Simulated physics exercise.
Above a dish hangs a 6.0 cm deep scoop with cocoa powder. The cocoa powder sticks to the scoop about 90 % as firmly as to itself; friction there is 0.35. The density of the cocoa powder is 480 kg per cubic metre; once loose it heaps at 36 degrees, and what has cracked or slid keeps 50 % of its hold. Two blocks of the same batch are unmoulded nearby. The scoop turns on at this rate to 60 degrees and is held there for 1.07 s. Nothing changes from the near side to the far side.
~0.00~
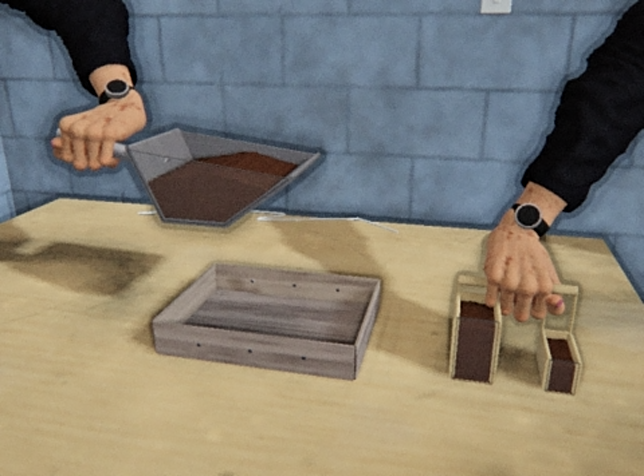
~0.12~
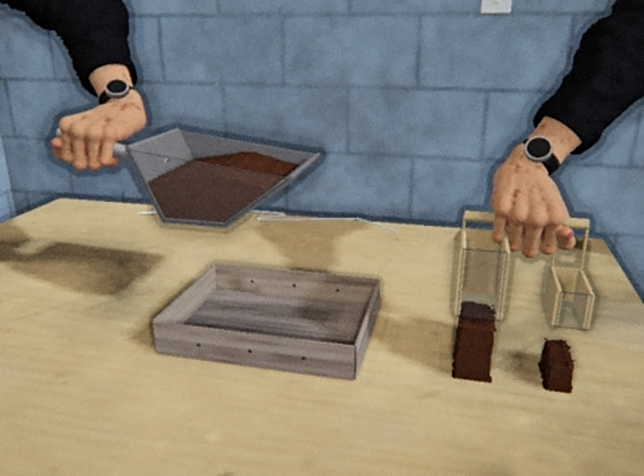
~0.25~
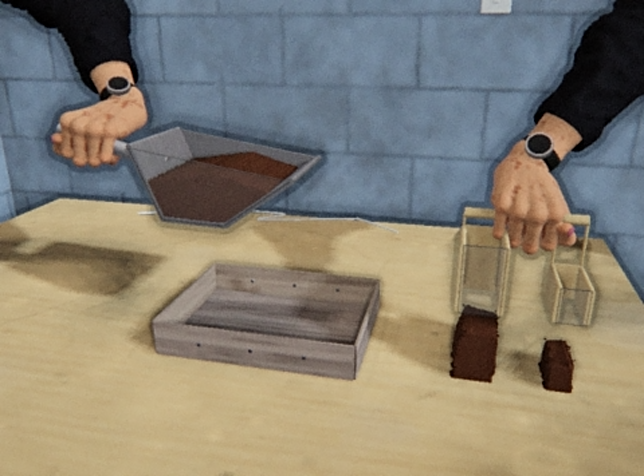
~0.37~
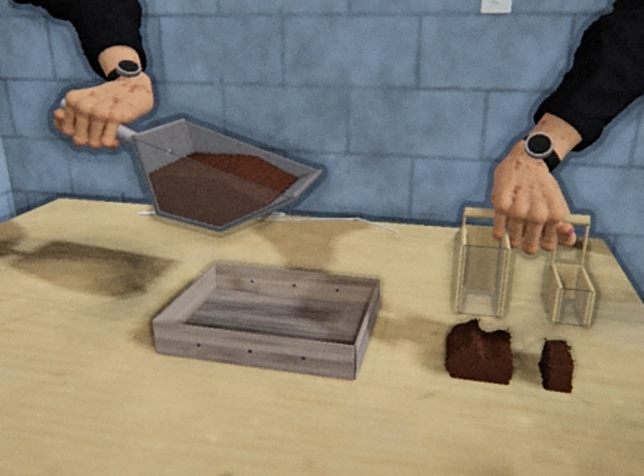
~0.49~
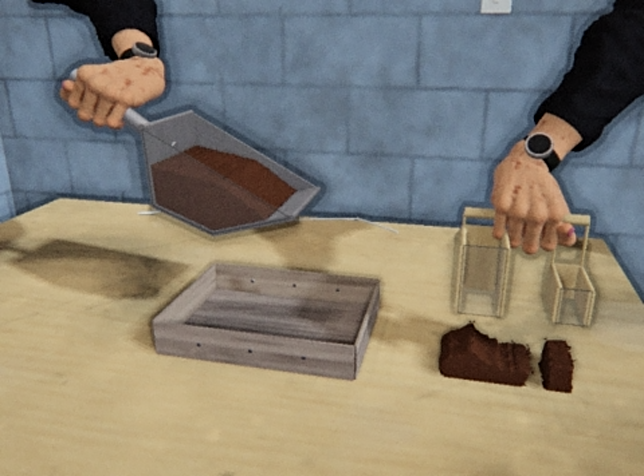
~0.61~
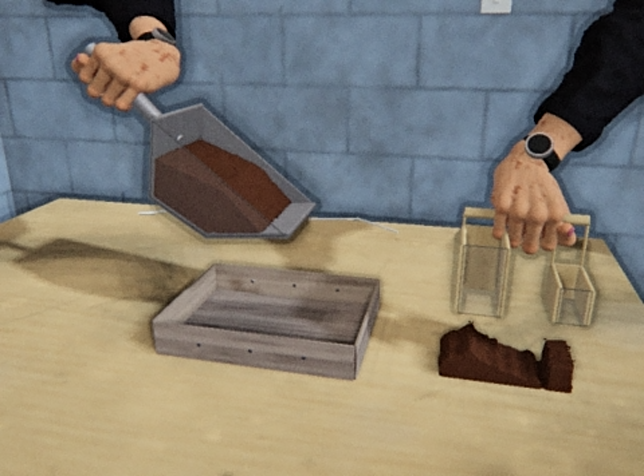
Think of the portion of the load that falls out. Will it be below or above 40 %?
Expect above 40 %.
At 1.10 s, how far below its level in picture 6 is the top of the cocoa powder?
About 0.5 cm.
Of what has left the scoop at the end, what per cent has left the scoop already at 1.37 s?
Some 30 per cent.
After 0.84 s, the scoop is at 53 degrees and 0 % has left it.
After 1.10 s, the scoop is at 60 degrees and 0 % has left it.
After 1.37 s, the scoop is at 60 degrees and 18 % has left it.
After 1.64 s, the scoop is at 60 degrees and 53 % has left it.
After 2.03 s, at the end, the scoop is at 60 degrees and 58 % has left it.
